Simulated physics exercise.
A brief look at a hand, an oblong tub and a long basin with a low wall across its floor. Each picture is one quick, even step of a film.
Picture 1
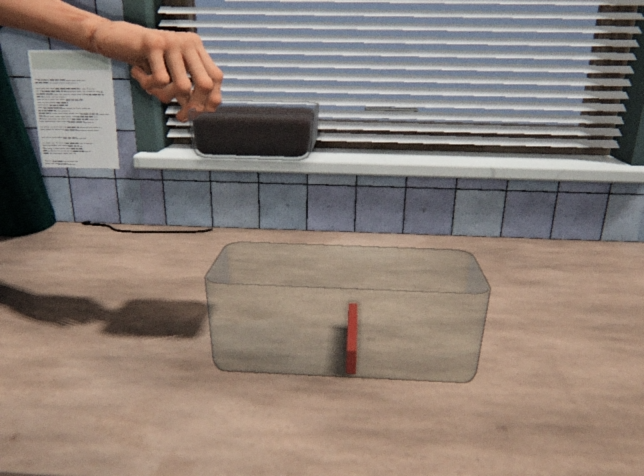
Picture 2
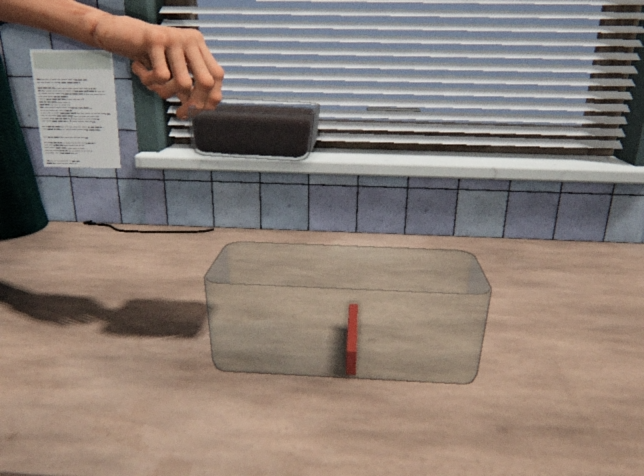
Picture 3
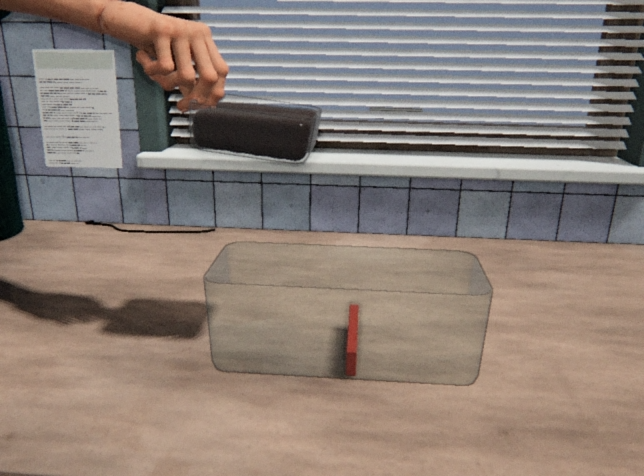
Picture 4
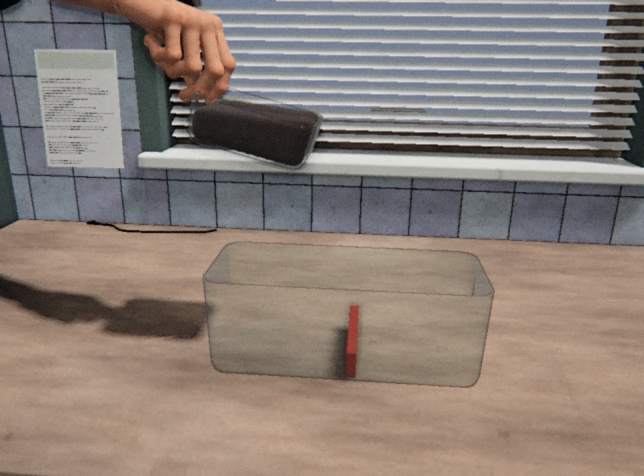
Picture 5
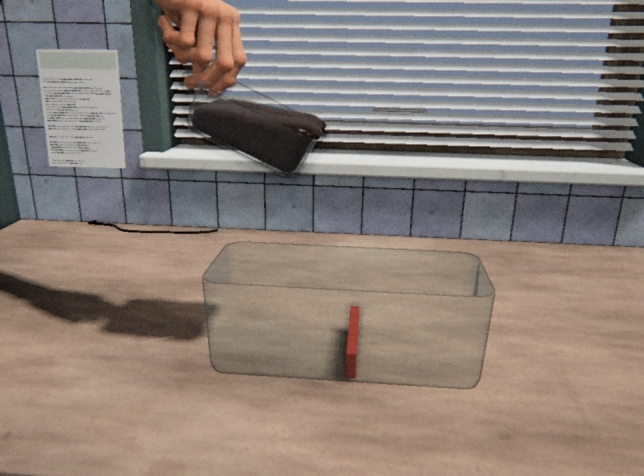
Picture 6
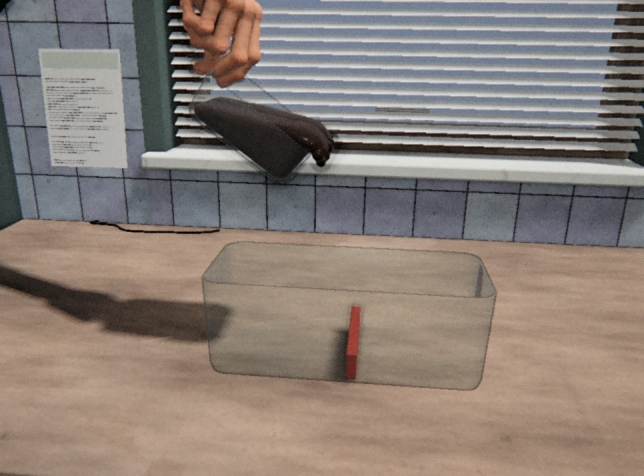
On a wooden counter before a window with blinds, a hand at the upper left holds a clear oblong tub of dark liquid above a long, see-through basin with a low red wall inside. The hand tilts the tub steadily to the right, and dark liquid begins to run over its lower edge.
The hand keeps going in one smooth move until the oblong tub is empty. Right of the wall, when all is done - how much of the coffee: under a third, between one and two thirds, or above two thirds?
When all is done, between one and two thirds is there.
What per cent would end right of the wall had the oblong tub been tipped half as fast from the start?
About 65 %.
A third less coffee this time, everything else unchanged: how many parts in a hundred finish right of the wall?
45 per cent.
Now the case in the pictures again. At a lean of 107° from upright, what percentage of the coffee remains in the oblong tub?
Remaining fraction: Approx. 5 %.
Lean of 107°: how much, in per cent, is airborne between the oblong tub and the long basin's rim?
Around 35 in a hundred.
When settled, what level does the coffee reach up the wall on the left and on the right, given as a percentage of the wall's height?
Left: 30 %. Right: 50 %.
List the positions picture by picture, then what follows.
The first frame shows tilt 0°; pouring edge (315, 110); surface from (204, 112) to (314, 115); the long basin's rim runs from (216, 262) to (481, 272); the wall's top is at (352, 326).
The second frame shows tilt 2°; pouring edge (316, 111); surface from (204, 111) to (314, 115).
The third frame shows tilt 7°; pouring edge (318, 116); surface from (205, 108) to (315, 117).
The fourth frame shows tilt 14°; pouring edge (319, 123); surface from (206, 106) to (318, 119).
The fifth frame shows tilt 25°; pouring edge (318, 134); surface from (206, 104) to (311, 120); 4 per cent is over the edge.
The sixth frame shows tilt 37°; pouring edge (315, 146); surface from (207, 100) to (300, 124); 13 per cent is over the edge.
A moment on, the oblong tub is tipped right over and 3 per cent is still to pour, 8 is left of the wall and 50 right of it.
Next, the oblong tub is tipped right over and 0 per cent is still to pour, 29 is left of the wall and 60 right of it.
Then the oblong tub is tipped right over and 0 per cent is still to pour, 34 is left of the wall and 57 right of it.
Later the oblong tub is tipped right over and 0 per cent is still to pour, 34 is left of the wall and 57 right of it.
In the end 34 per cent lies left of the wall, 57 right of it and 9 outside.
